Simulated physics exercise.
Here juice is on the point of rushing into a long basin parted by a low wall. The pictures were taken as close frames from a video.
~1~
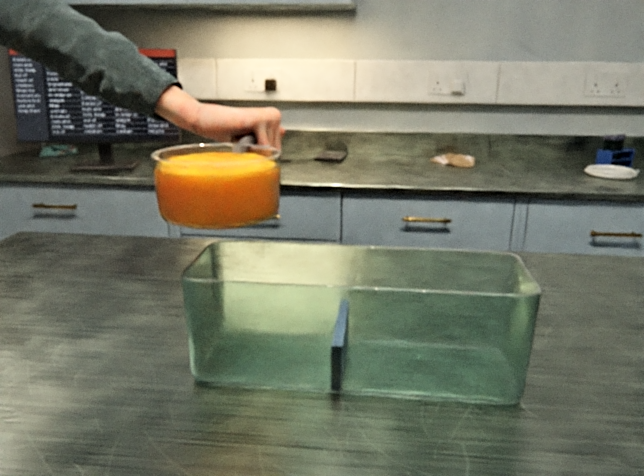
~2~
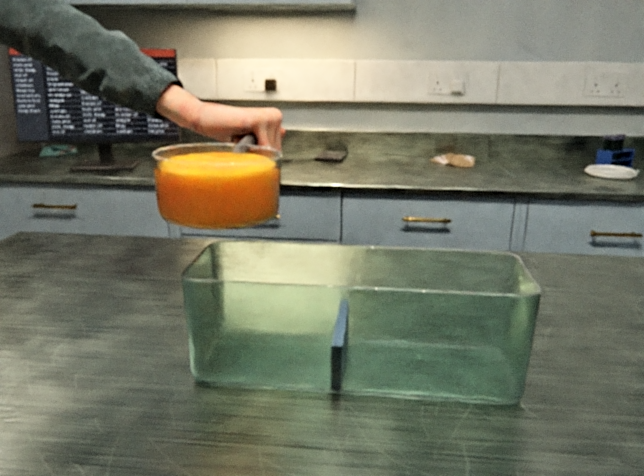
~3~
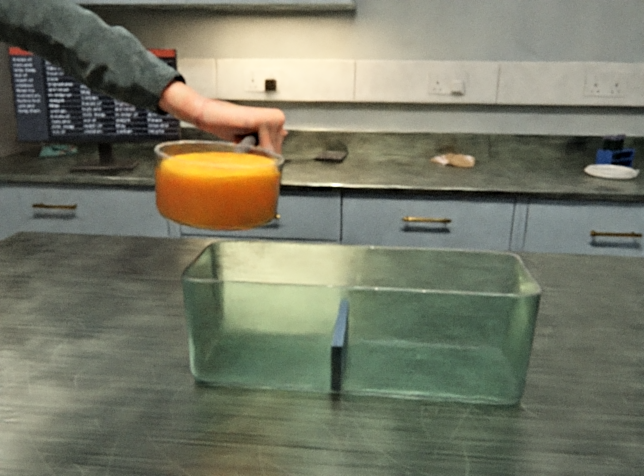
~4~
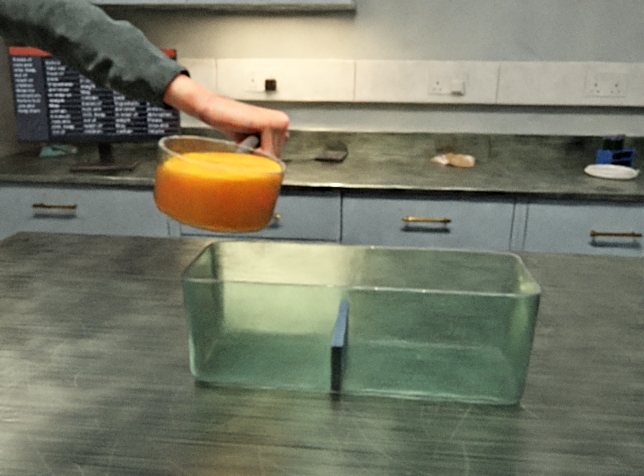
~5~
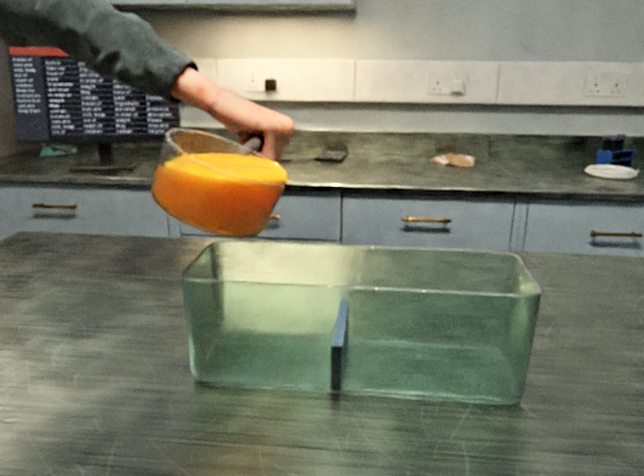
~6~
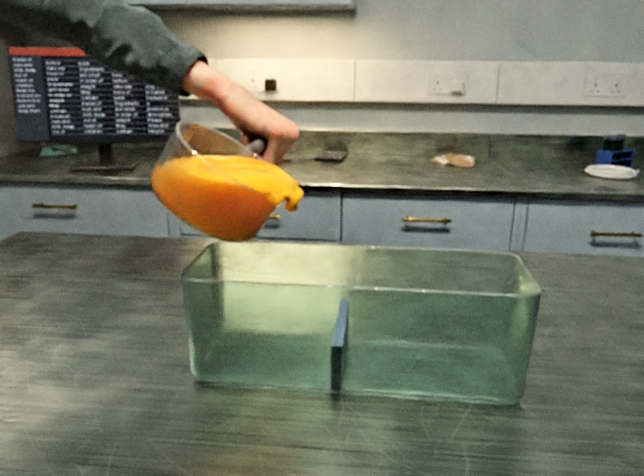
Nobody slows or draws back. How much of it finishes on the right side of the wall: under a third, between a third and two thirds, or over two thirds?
Shy of a third.
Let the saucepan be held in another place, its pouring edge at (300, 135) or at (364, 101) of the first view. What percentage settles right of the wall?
First some 55, then 95 per cent.
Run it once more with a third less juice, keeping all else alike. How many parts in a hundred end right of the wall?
That share would be some 0 parts in a hundred.
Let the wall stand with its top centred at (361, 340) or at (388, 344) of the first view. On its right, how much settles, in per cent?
That'd be about 20 percent for the first and about 25 percent for the other.
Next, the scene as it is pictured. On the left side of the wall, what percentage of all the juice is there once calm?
Share approx. 75 per cent.
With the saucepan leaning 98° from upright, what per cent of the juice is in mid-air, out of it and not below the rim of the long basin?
That works out near 20 percent.
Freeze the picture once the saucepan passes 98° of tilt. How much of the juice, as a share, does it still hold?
Some 20 per cent has not yet come out.
A moment on, the saucepan is tipped on its side and 18 per cent is still to pour, 47 is left of the wall and 17 right of it.
Next, the saucepan is tipped right over and 1 per cent is still to pour, 73 is left of the wall and 18 right of it.
Then the saucepan is tipped right over and 0 per cent is still to pour, 77 is left of the wall and 19 right of it.
Later the saucepan is tipped right over and 0 per cent is still to pour, 77 is left of the wall and 19 right of it.
In the end 77 per cent lies left of the wall, 19 right of it and 4 outside.
